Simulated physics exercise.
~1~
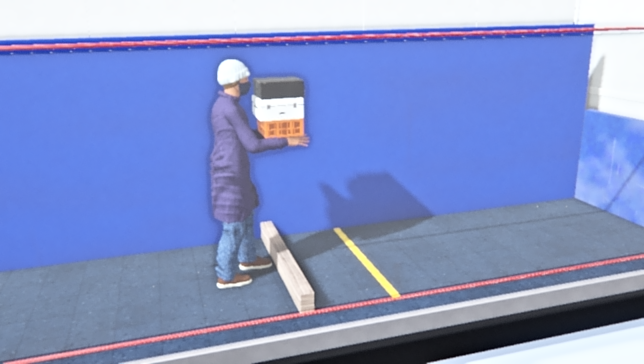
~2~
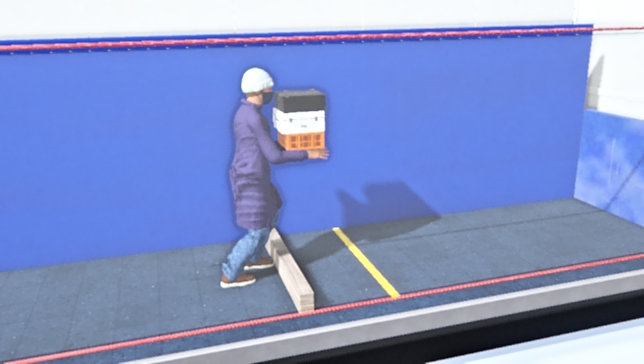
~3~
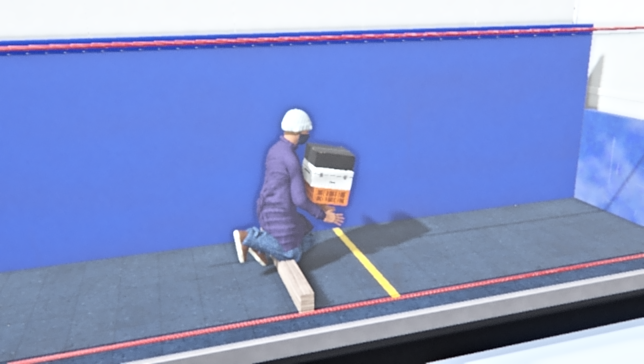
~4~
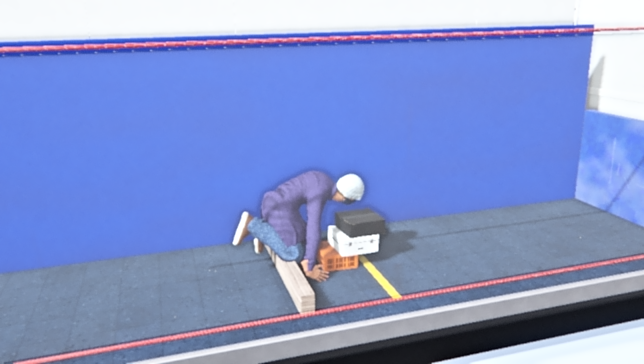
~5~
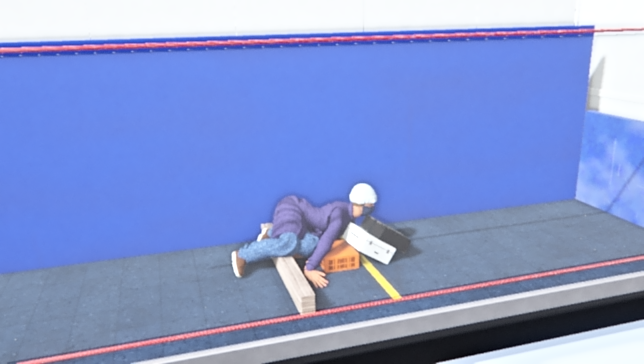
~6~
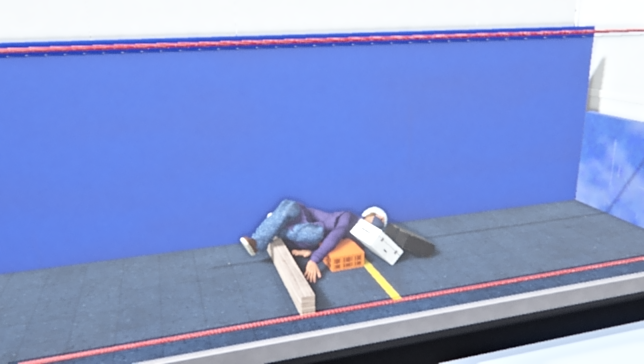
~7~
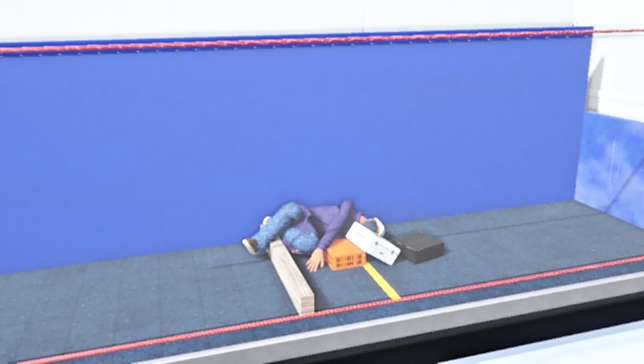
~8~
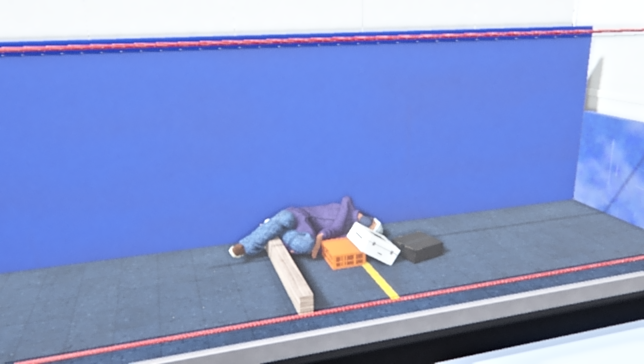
A porter in a white cap and long purple coat walks right along a grey floor beside a blue wall, carrying a black carton, a white toolbox and an orange crate stacked in both hands. At a low wooden beam, the porter pitches forward over it, knees bending as the stack tips and drops. The crate lands first, and the porter sprawls behind it while the toolbox and carton slide off to the right. The porter ends lying down, head past the yellow line, with the crate short of it and the tilted toolbox and carton across it.
